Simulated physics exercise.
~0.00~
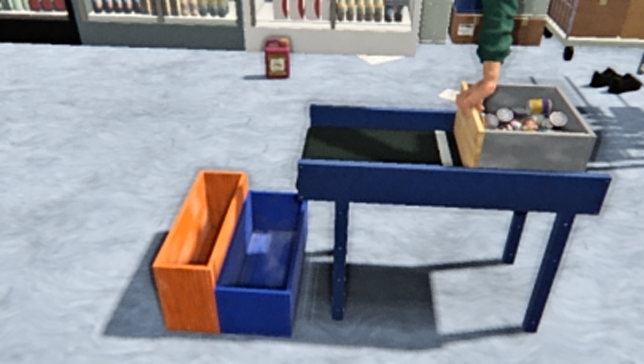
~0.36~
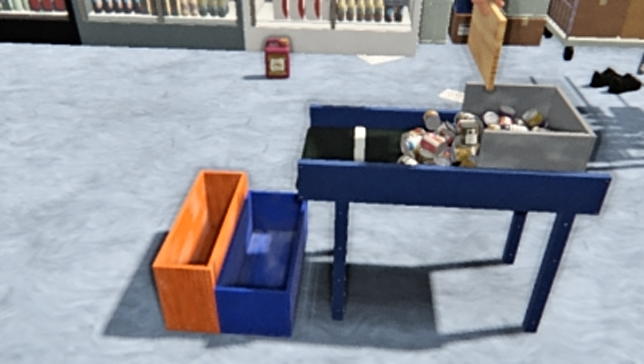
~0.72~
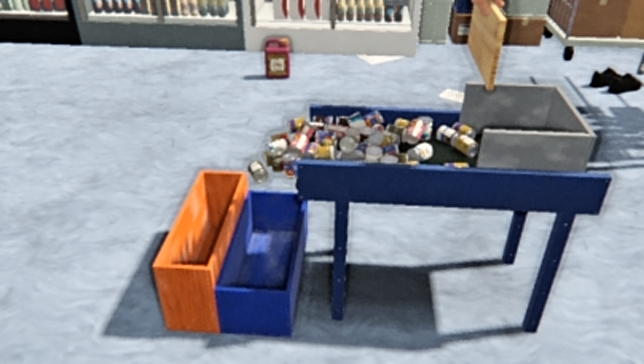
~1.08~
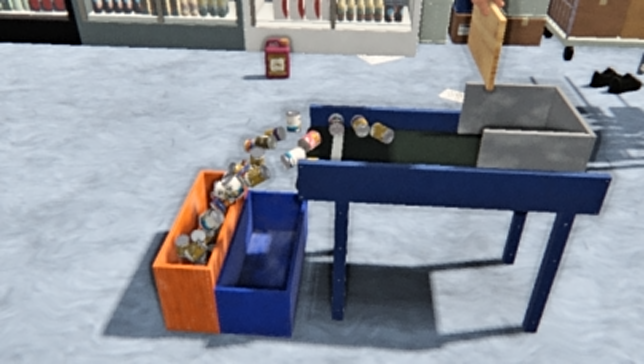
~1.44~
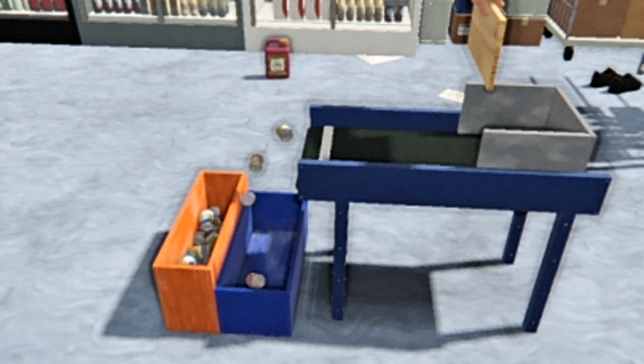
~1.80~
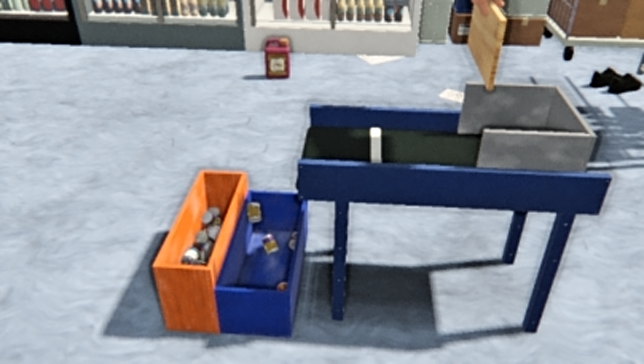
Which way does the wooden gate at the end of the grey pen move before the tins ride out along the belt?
The gate moves up, and it stays raised above the pen while the tins ride out.
Small tins riding a belt left from a grey pen, most falling into an orange bin, a few into a blue box.
